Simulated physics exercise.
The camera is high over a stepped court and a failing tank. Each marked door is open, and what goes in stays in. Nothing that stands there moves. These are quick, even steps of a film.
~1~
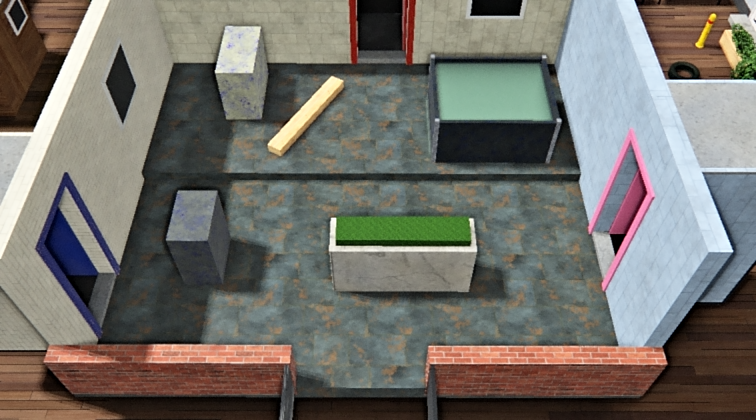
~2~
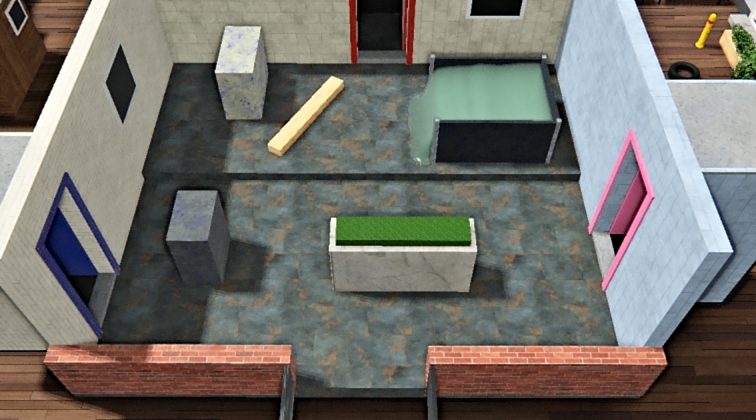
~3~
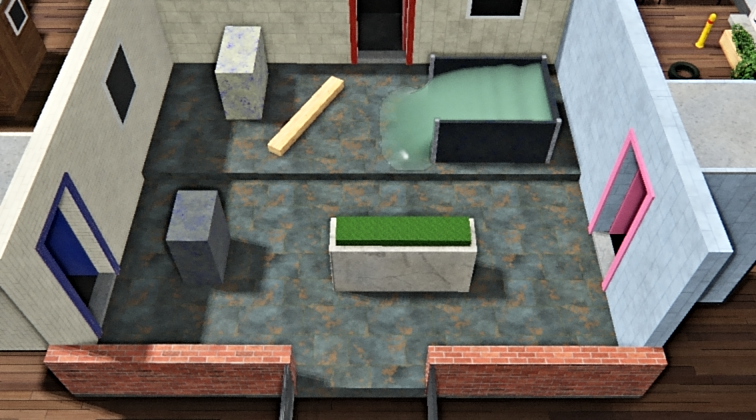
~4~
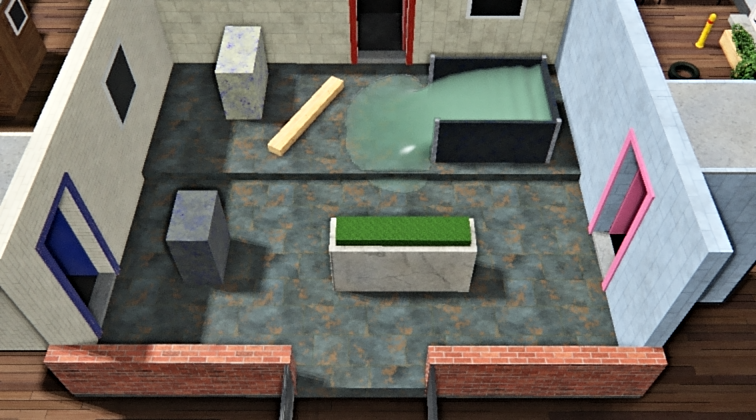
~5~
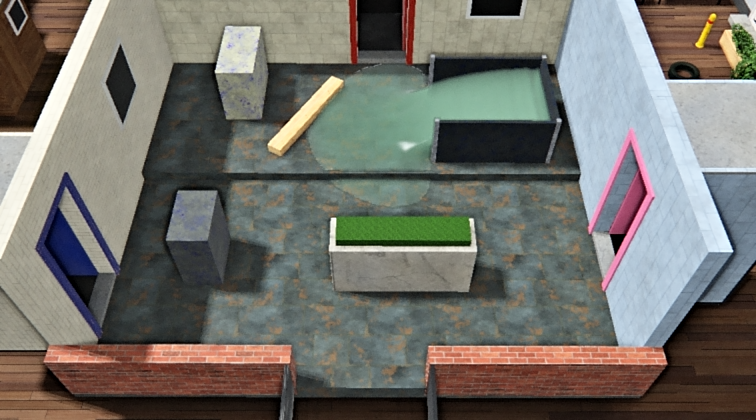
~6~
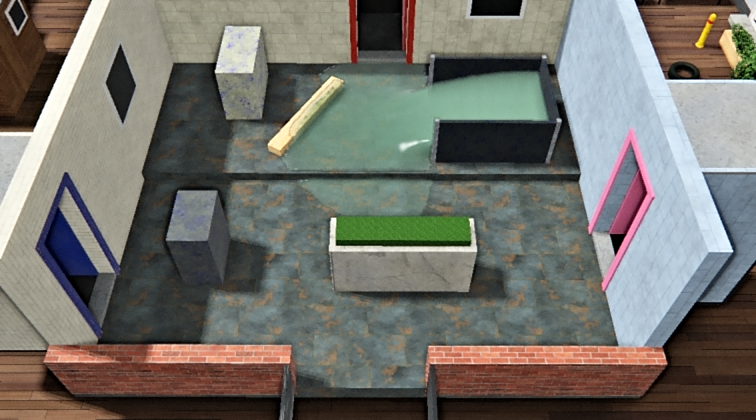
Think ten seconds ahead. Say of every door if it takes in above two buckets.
One by one: The pink door holds within the limit; the blue door floods; the red door holds within the limit.
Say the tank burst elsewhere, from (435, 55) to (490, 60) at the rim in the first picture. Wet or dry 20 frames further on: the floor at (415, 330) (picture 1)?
Answer: No water.
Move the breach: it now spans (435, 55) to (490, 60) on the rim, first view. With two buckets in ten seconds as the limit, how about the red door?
My reading: The red door passes that mark.
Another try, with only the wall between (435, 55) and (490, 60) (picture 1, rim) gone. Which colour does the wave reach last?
Last comes the blue one.
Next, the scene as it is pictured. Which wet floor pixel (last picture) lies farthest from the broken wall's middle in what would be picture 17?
Roughly at (98, 344).
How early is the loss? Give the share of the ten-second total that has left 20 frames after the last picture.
Near 0 in a hundred.
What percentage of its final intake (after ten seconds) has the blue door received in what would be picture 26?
Near 5 in a hundred.
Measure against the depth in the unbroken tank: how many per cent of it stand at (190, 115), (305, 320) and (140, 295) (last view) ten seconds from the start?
In turn 4, 8 and 8 in a hundred.
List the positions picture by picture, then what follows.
The first frame shows still water in the water tank at (492, 92).
In the second frame, water pours out at (434, 114) and has run to (421, 95).
In the third frame, water pours out at (434, 117) and has run to (397, 93).
In the fourth frame, the front is at (366, 171), out from the gap at (434, 119).
In the fifth frame, water pours out at (434, 120) and has run to (313, 139).
In the sixth frame, the front is at (286, 157), out from the gap at (434, 120).
A moment on, water covers 35 % of the floor; the pink door not reached, the blue door not reached, the red door wet at the sill, nothing in.
Next, water covers 50 % of the floor; the pink door not reached, the blue door wet at the sill, nothing in, the red door under two buckets in.
Then, water covers 60 % of the floor; the pink door not reached, the blue door under two buckets in, the red door under two buckets in.
Later, water covers 75 % of the floor; the pink door not reached, the blue door over two buckets in, the red door under two buckets in.
In the end, water covers 95 % of the floor; the pink door wet at the sill, nothing in, the blue door over two buckets in, the red door under two buckets in.
